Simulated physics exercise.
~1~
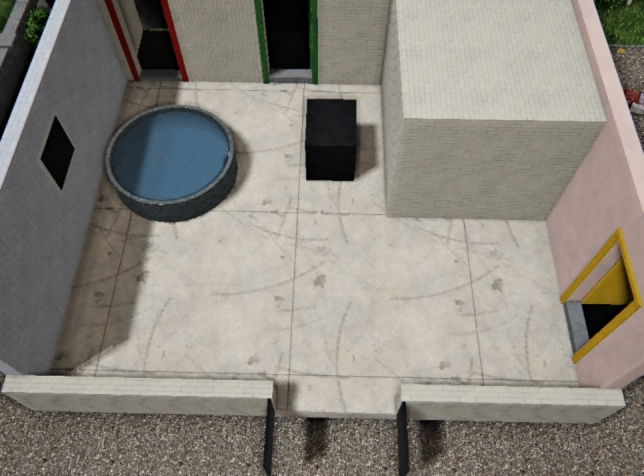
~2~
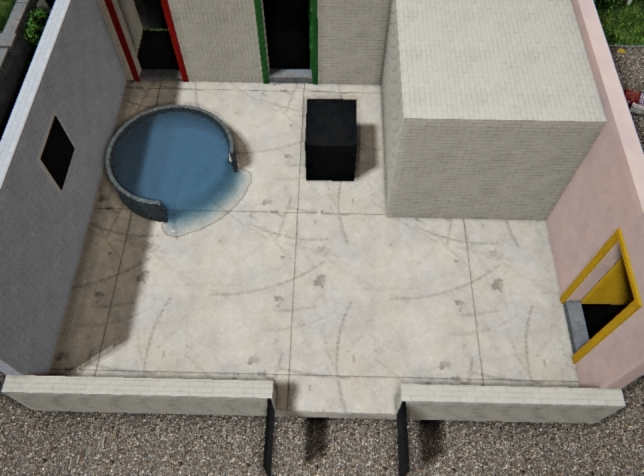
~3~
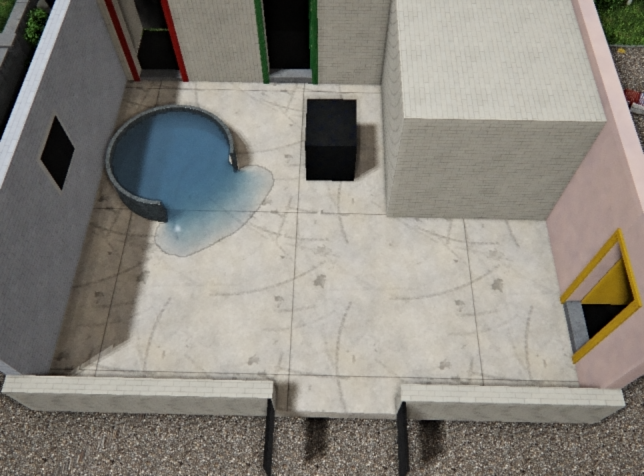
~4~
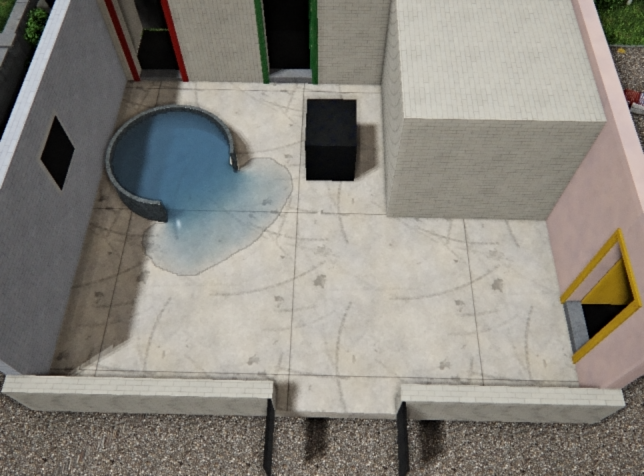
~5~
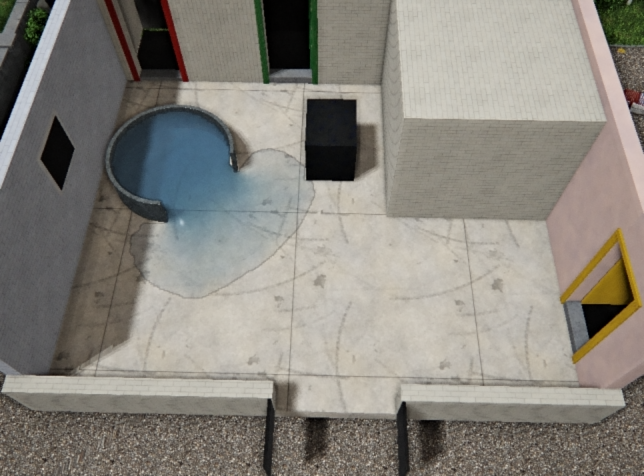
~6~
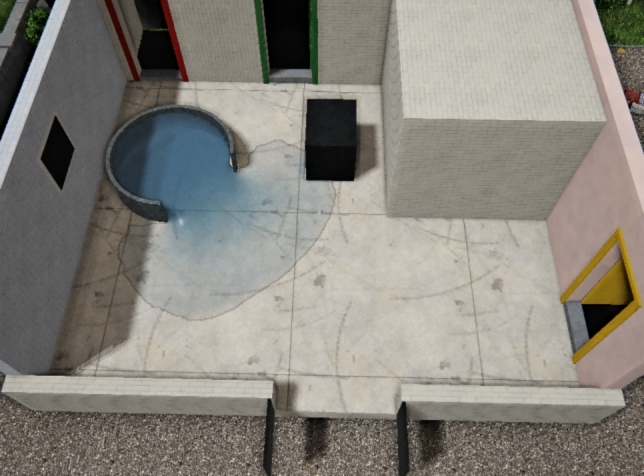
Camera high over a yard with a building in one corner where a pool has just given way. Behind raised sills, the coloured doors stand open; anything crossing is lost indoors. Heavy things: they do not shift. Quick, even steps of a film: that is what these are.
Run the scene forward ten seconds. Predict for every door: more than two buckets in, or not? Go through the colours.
The yellow door respects the limit, the red door respects the limit, the green door respects the limit.
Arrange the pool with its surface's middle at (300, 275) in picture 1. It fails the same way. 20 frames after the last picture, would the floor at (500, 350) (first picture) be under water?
Result at that place: Inundated.
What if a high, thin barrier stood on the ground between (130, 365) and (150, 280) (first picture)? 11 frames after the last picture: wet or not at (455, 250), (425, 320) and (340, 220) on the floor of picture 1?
Reading the points as listed, I get deluged, then deluged, then deluged.
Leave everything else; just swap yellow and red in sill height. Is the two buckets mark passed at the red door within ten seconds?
Answer: Red door stays within bounds.
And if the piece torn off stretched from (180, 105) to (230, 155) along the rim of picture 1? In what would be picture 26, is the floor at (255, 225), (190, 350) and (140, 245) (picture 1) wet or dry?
Going through them, the first would be submerged, the next still bare and the last still bare.
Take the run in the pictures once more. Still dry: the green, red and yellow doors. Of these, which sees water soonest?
Result: The green one.
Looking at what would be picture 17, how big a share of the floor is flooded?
50 %, roughly.
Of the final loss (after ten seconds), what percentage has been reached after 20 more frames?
By my reckoning, 45 %.
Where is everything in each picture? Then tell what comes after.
Still water in the round tank at (171, 154), in the first frame.
The front is at (246, 175), out from the gap at (211, 201), in the second frame.
The front is at (265, 175), out from the gap at (211, 202), in the third frame.
The front is at (284, 175), out from the gap at (211, 202), in the fourth frame.
The front is at (304, 173), out from the gap at (211, 202), in the fifth frame.
Water pours out at (211, 202) and has run to (329, 189), in the sixth frame.
A moment on, water covers 35 % of the floor; the yellow door not reached, the red door not reached, the green door not reached.
Next, water covers 50 % of the floor; the yellow door not reached, the red door not reached, the green door not reached.
Then, water covers 65 % of the floor; the yellow door wet at the sill, nothing in, the red door not reached, the green door wet at the sill, nothing in.
Later, water covers 75 % of the floor; the yellow door under two buckets in, the red door not reached, the green door wet at the sill, nothing in.
In the end, water covers 85 % of the floor; the yellow door under two buckets in, the red door not reached, the green door wet at the sill, nothing in.
